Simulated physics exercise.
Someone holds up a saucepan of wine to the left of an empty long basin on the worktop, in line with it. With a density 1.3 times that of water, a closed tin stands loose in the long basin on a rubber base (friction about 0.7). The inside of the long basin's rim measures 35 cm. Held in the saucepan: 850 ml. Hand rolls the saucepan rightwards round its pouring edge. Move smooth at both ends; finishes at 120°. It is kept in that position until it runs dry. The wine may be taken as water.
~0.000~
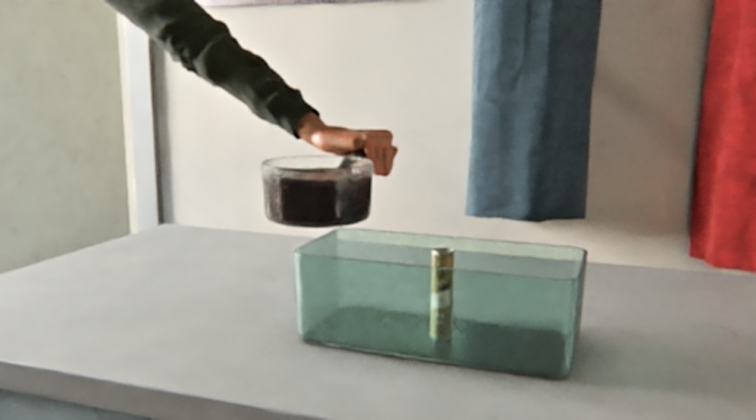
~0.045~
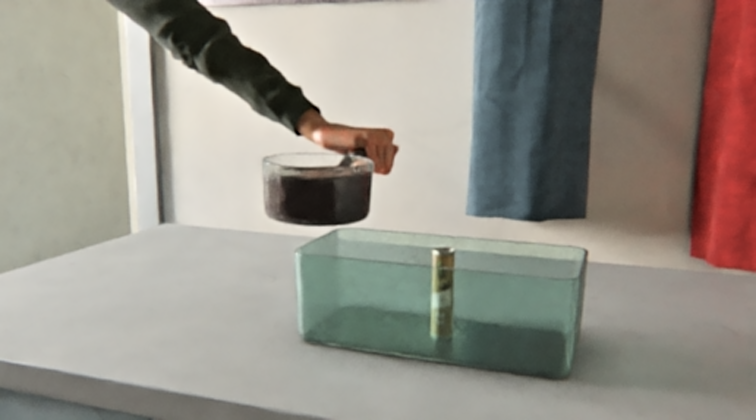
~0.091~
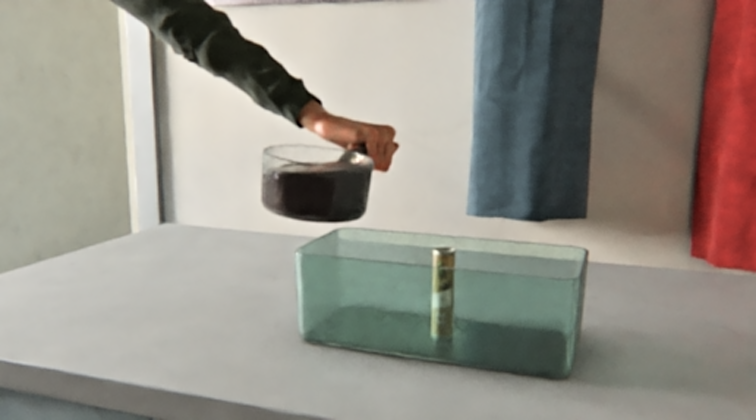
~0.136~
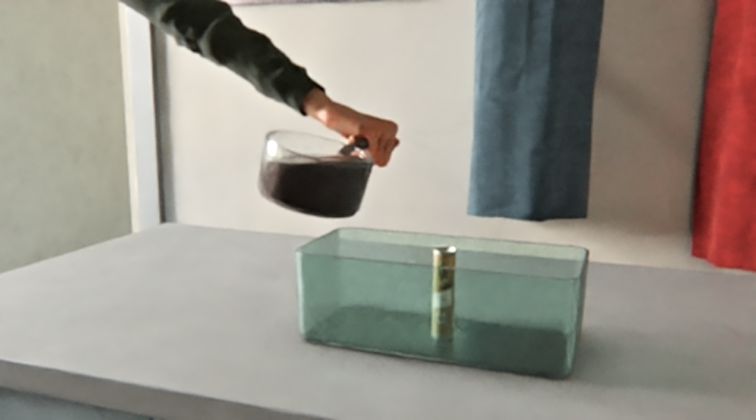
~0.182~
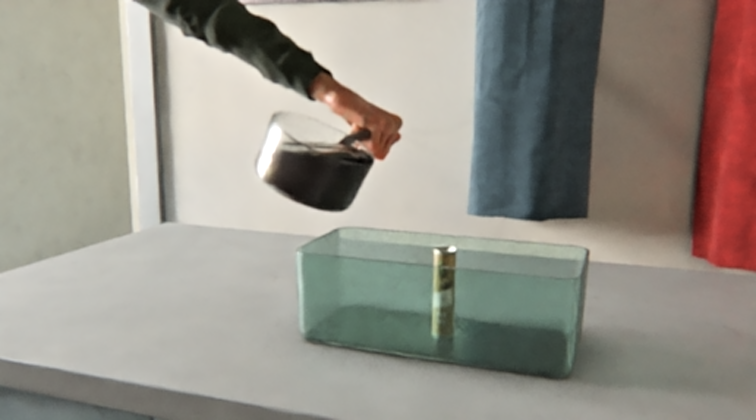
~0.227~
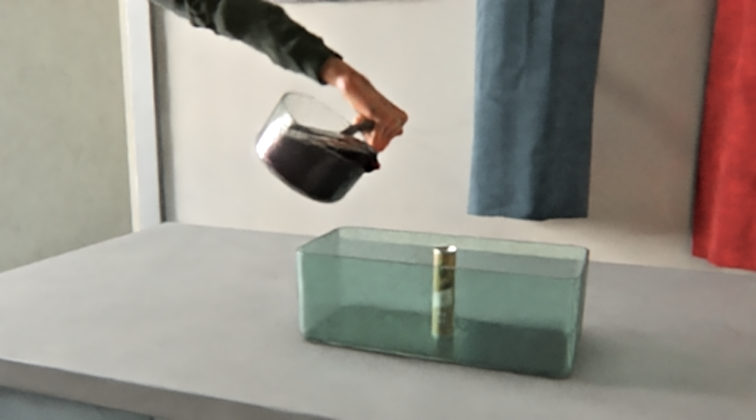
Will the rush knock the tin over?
It's bound to be brought down.
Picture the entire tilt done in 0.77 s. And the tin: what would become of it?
Result: Tin tipped over.
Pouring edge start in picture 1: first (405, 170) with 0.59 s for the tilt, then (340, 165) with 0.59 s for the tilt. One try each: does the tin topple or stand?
Run one: It does not tip. Run two: It tumbles.
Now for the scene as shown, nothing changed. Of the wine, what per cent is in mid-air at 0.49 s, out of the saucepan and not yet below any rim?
I'd put it at about 58 percent.
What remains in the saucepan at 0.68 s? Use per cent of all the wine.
1 %.
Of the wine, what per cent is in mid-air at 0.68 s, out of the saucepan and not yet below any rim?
Roughly 7 per cent.
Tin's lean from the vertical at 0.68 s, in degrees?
Measured tilt, approx.: 0 degrees.
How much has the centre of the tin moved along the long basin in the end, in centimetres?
Around 7.5 cm.
By 0.49 s the tilt is 111° and 29 per cent is still to pour; the tin stands where it began.
By 0.68 s the tilt is 120° and 1 per cent is still to pour; the tin stands where it began.
By 0.87 s the tilt is 120° and 0 per cent is still to pour; the tin leans 31°.
By 1.09 s the tilt is 120° and 0 per cent is still to pour; the tin lies on its side.
At rest the tin lies on its side.
